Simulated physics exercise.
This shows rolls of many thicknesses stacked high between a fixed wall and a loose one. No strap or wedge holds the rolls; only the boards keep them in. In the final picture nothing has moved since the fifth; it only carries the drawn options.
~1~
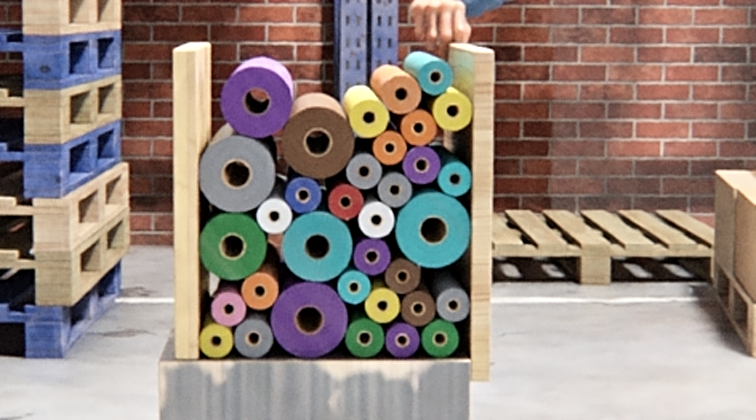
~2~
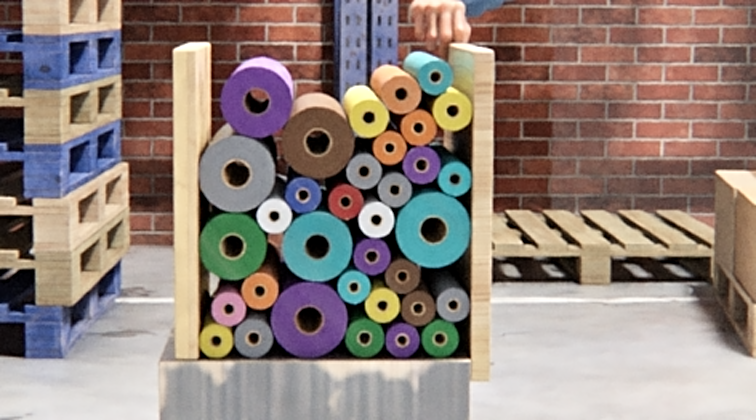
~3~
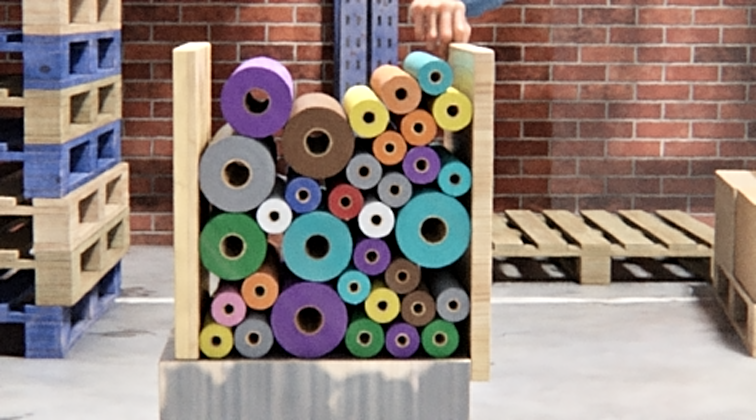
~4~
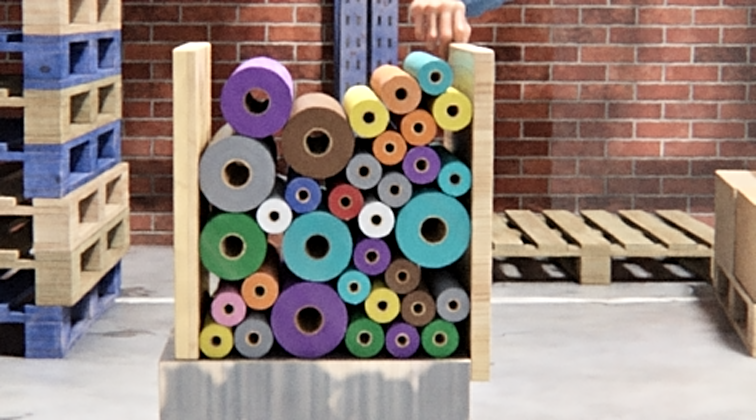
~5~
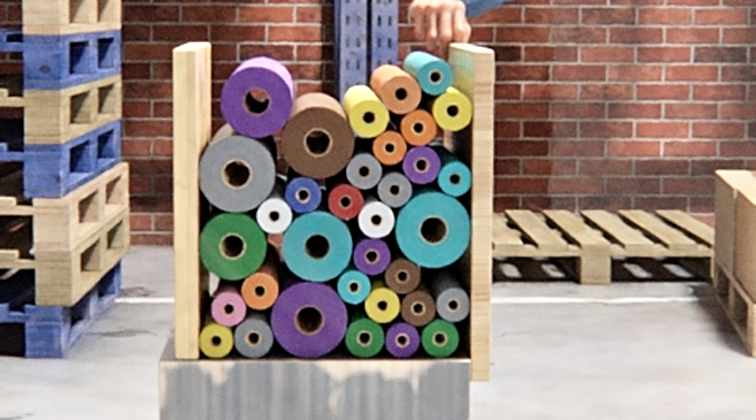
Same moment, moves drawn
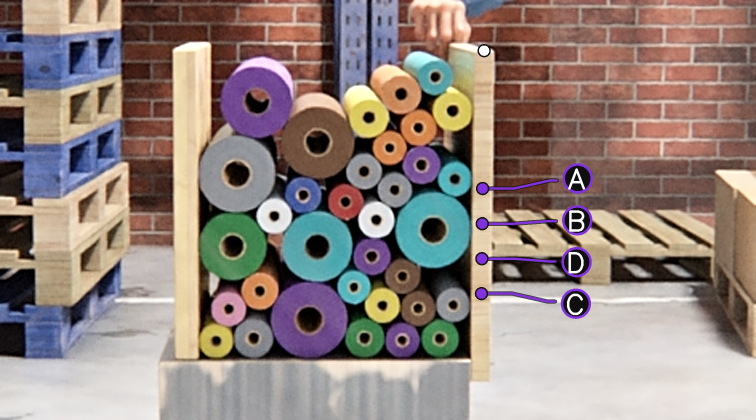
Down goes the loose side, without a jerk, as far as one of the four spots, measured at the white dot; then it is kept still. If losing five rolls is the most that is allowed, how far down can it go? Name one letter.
The lowest mark that will do is A.
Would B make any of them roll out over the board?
Yes, at B.
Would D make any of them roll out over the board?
Yes.
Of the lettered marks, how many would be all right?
The number is one.
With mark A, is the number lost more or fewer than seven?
Fewer than seven.
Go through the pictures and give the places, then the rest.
The first picture shows a turquoise roll (455, 179); a grey roll (364, 172); an orange roll (402, 93).
The second picture shows an orange roll (402, 93); side board (466, 199).
The third picture shows a yellow roll (216, 341); a green roll (440, 338).
The fourth picture shows a turquoise roll (354, 287); a turquoise roll (317, 247).
The fifth picture shows a turquoise roll (455, 179); a grey roll (364, 172); an orange roll (402, 93).
On the marked copy, A at (483, 188); B at (482, 223); C at (482, 294); D at (482, 258); the white dot at (484, 51).
With A. Early on, top of the board (473, 114).
Further on, top of the board (472, 185).
At the end, top of the board (472, 188), two out over the board.
As for the rest, B more than five out over the board; C more than five out over the board; D more than five out over the board.
